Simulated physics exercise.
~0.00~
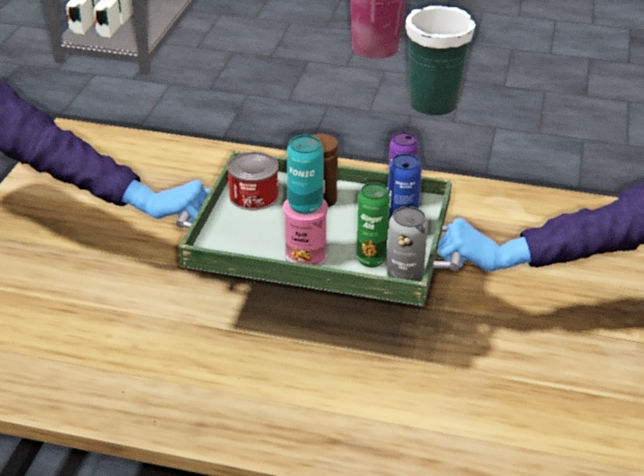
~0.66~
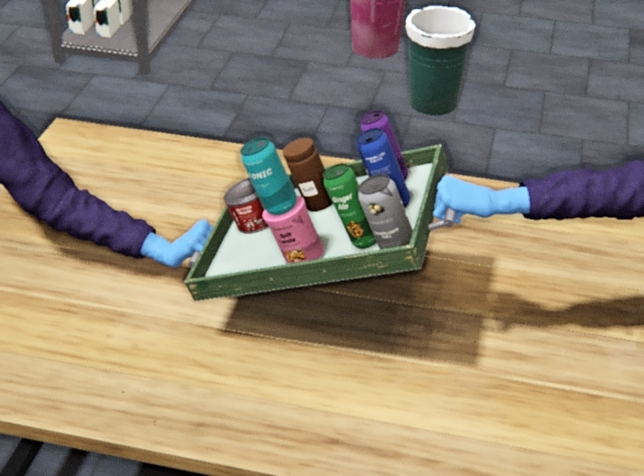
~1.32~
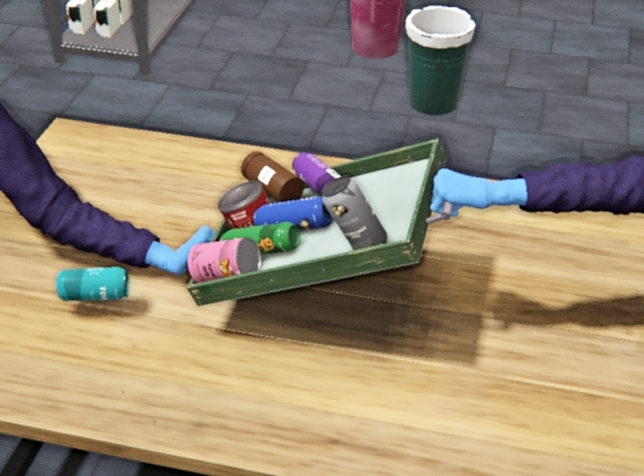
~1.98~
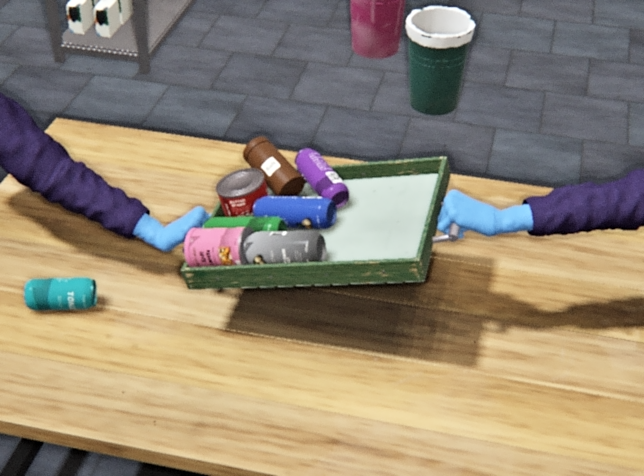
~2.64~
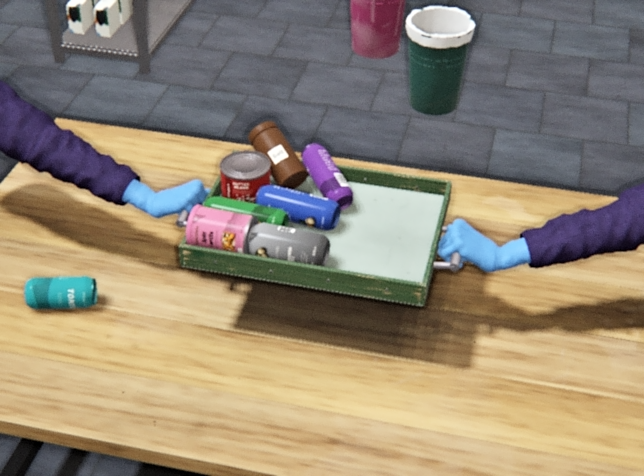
Over a wooden table, two blue-gloved hands tip a green-rimmed tray of cans and containers down to the left and level it again; the turquoise can falls onto the table, while the red tub stays upright among the other containers, now toppled or leaning toward the left.
